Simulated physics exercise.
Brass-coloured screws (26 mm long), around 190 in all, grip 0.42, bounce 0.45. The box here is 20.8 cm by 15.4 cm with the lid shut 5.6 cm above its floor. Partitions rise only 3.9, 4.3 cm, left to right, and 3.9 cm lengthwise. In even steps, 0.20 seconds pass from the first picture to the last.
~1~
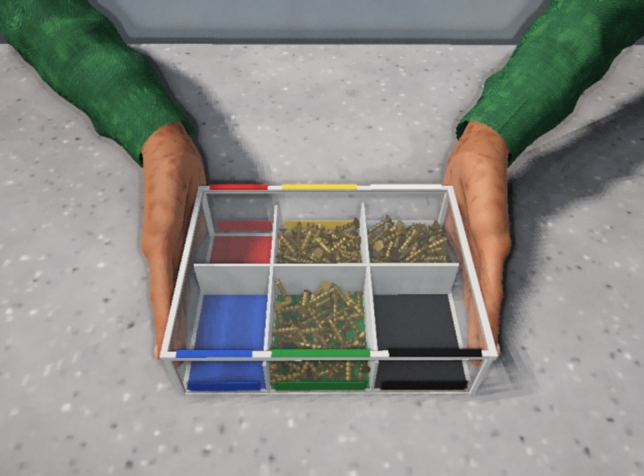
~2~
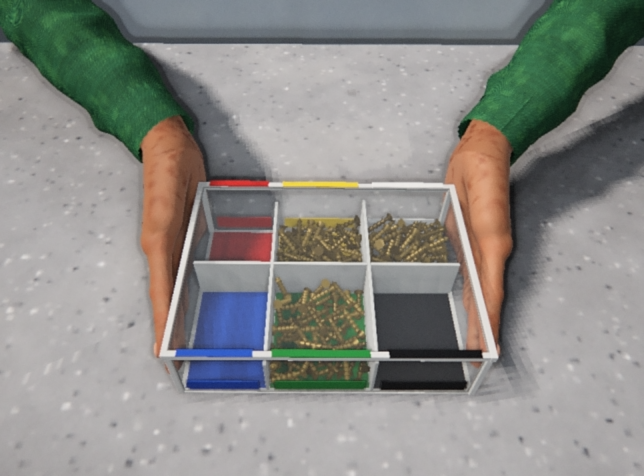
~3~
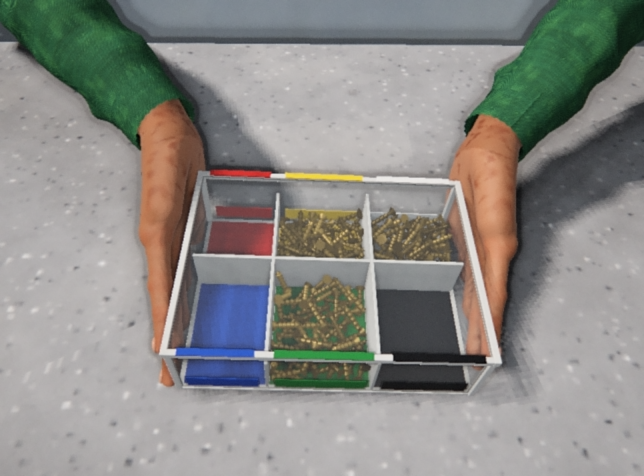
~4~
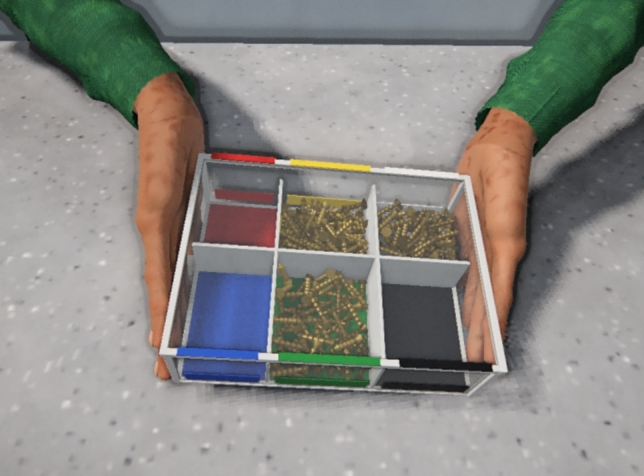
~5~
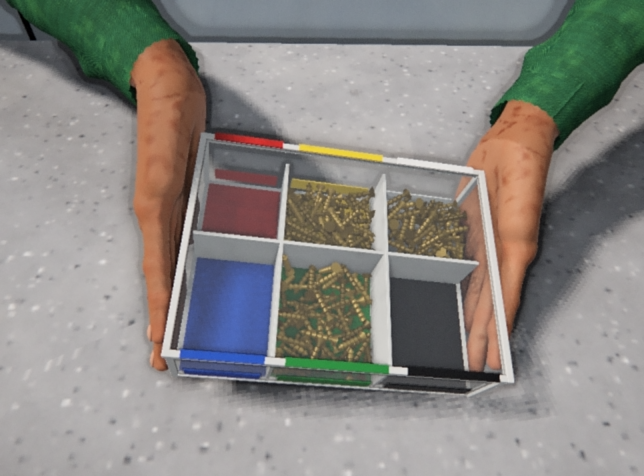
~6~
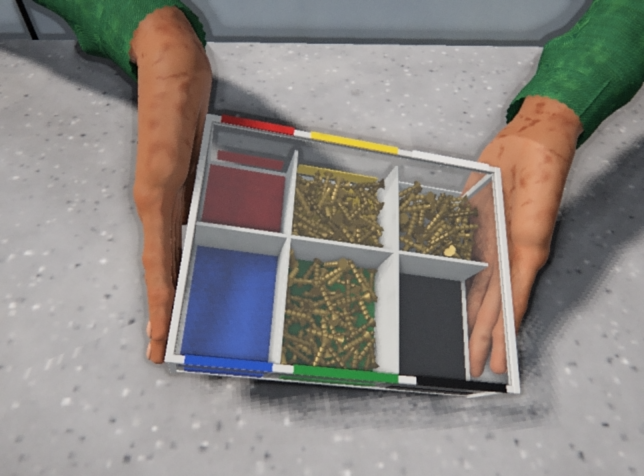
A clear divided box partly filled with brass-coloured screws was lifted and tilted by two hands in green sleeves, slowly at first and then more steeply, its right front corner lowest.
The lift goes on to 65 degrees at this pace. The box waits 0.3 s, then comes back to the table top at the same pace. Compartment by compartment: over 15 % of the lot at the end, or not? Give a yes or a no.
Red compartment - no; blue compartment - no; green compartment - yes; yellow compartment - yes; white compartment - yes; black compartment - no.
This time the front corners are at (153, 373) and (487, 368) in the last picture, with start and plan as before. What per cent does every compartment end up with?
By the end, red has 0%, blue has 0%, green has 30%, yellow has 35%, white has 35% and black has 0%.
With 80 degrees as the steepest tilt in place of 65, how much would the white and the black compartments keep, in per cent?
You'd get white at 30 % and black at 10 %.
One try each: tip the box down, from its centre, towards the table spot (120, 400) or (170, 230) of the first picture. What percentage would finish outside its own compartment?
About 5 per cent on the first try and 5 per cent on the second.
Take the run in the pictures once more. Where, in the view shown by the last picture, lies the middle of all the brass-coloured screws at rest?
Resting centre estimate: Around (351, 276).
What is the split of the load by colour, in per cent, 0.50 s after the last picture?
Shares - red: 0; blue: 0; green: 30; yellow: 30; white: 35; black: 5.
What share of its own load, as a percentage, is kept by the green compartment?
100 per cent, roughly.
Then, 0.50 s after the last picture, tilt 65 degrees; green 30 %, yellow 30 %, white 35 %, black 5 %.
Then, 0.83 s after the last picture, tilt 37 degrees; green 30 %, yellow 30 %, white 30 %, black 5 %.
Then, 1.26 s after the last picture, tilt 0 degrees; green 30 %, yellow 30 %, white 30 %, black 5 %.
In the end, red 0 %, blue 0 %, green 30 %, yellow 30 %, white 30 %, black 5 %.
